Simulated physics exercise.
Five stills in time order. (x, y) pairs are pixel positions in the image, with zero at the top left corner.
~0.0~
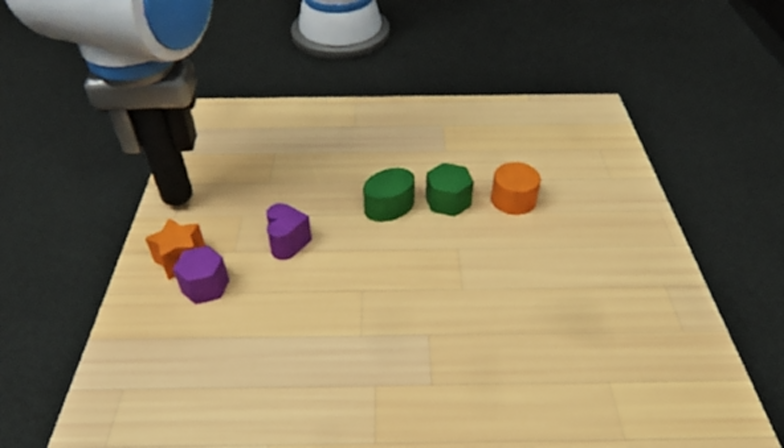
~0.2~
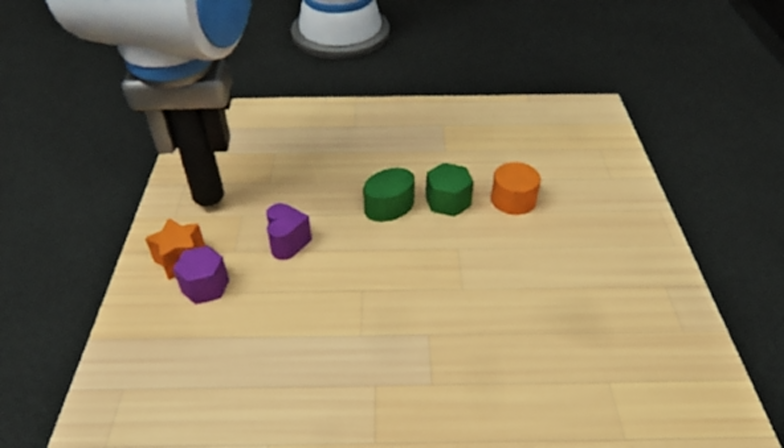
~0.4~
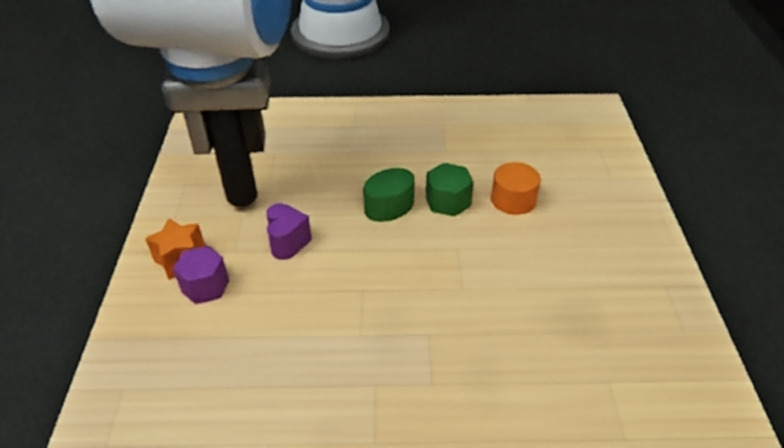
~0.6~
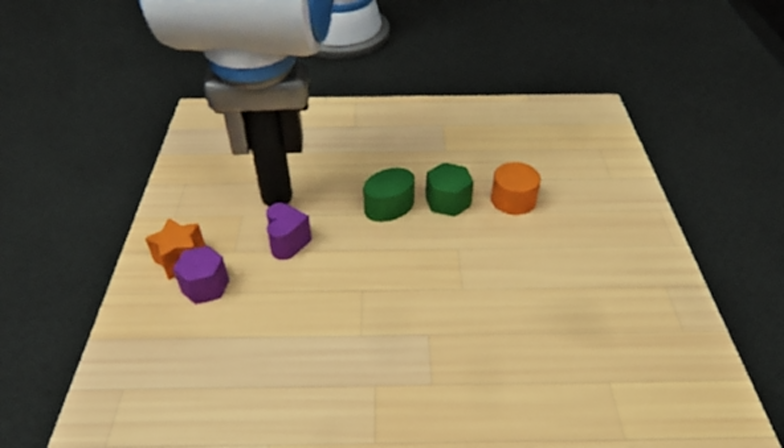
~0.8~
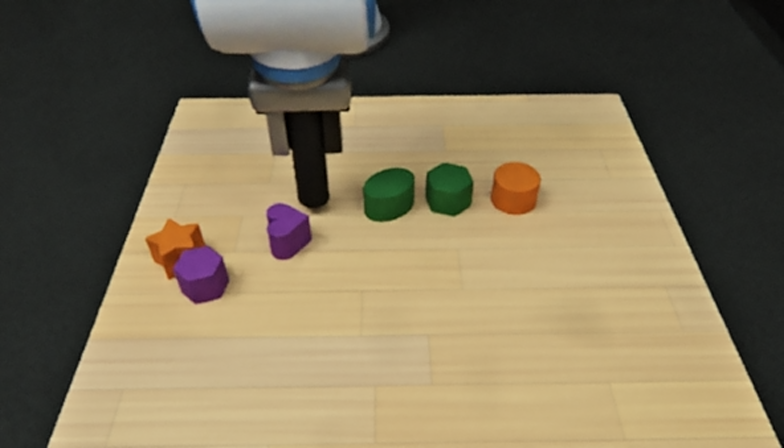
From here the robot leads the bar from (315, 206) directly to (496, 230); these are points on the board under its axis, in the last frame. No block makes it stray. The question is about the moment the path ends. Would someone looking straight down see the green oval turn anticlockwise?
Going by the path, yes.
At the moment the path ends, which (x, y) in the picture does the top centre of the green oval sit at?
My estimate: (436, 172).
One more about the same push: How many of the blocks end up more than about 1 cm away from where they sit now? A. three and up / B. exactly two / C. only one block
I choose B.
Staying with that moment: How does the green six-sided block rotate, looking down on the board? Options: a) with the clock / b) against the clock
Letter a.
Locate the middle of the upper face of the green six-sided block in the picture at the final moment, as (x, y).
Expect it around (478, 162).
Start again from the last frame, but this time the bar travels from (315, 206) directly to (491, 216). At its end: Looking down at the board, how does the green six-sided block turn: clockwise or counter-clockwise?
Clockwise, from overhead.
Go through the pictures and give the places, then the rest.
The first picture shows bar's lower end (177, 195); purple heart (284, 218); green oval (389, 182); green six-sided block (450, 177); orange circle (518, 176).
The second picture shows bar (209, 196); blocks still.
The third picture shows bar (242, 197); blocks still.
The fourth picture shows bar (277, 197); blocks still.
The fifth picture shows bar (314, 198); purple heart (284, 218); green oval (389, 182); green six-sided block (450, 177); orange circle (518, 176).
What follows on the original path. One third of the way, bar (374, 206); green oval (412, 178), turned 25° anticlockwise; green six-sided block (456, 175), turned 15° clockwise.
Two thirds of the way, bar (435, 214); green oval (436, 172), turned 105° anticlockwise; green six-sided block (478, 162), turned 60° clockwise; orange circle (522, 176).
At the end, bar (497, 222); purple heart still; green oval (436, 172), turned 105° anticlockwise; green six-sided block (478, 162), turned 60° clockwise; orange circle (522, 176).
